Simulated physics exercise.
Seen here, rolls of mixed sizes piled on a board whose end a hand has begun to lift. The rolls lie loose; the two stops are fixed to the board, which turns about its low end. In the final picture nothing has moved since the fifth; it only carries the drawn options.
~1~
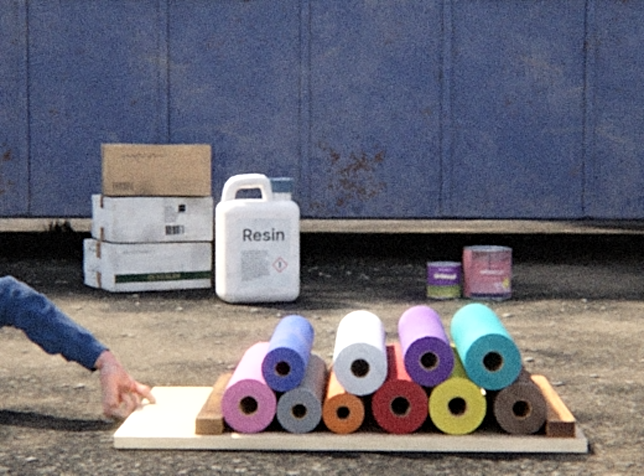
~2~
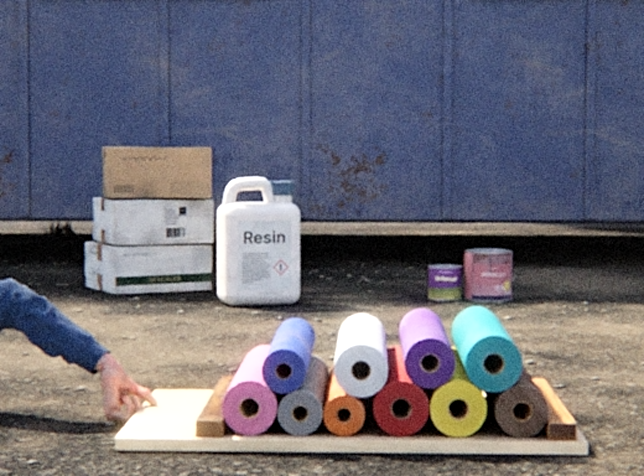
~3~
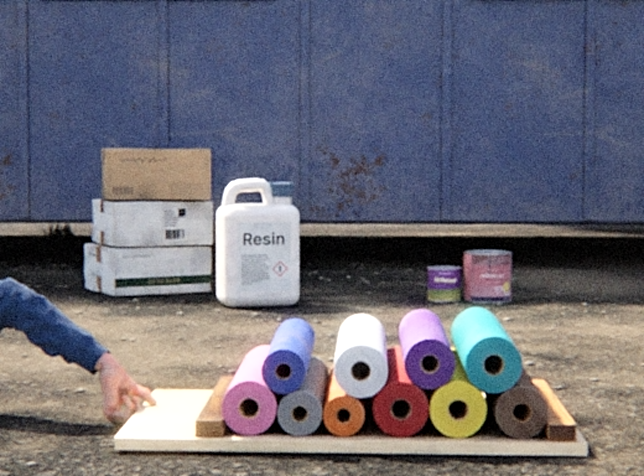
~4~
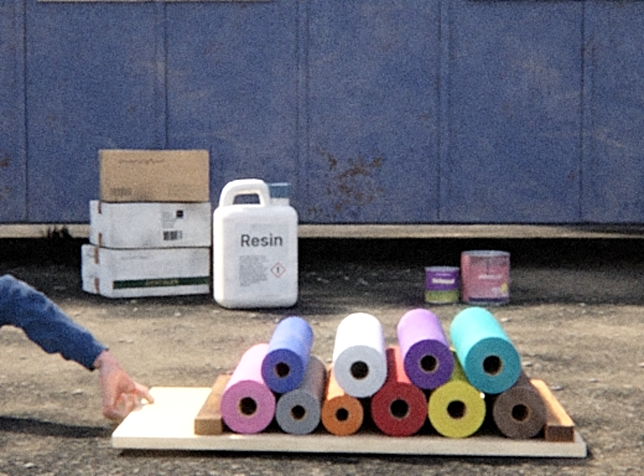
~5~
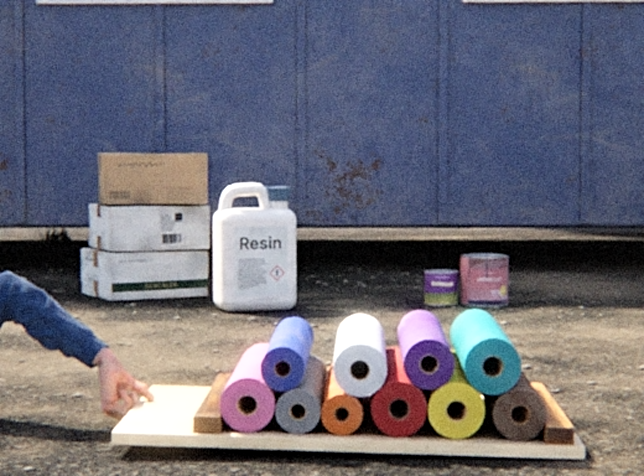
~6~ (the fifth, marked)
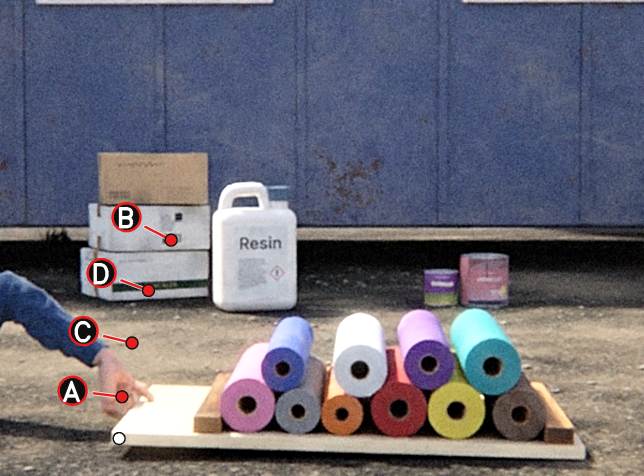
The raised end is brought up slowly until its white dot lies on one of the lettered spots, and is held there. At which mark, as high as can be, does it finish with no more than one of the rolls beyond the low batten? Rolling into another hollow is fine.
It can be raised to B.
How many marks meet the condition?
The number is four.
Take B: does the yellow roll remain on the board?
Yes.
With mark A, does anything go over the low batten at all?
At A: No.
On the copy, A at (122, 397); B at (171, 240); C at (132, 343); D at (149, 291); the white dot at (119, 438).
On B. First, board at 16°.
Then, board at 27°.
Finally, board at 27°, one over the low batten (turquoise).
By contrast, A none over the low batten; C none over the low batten; D none over the low batten.
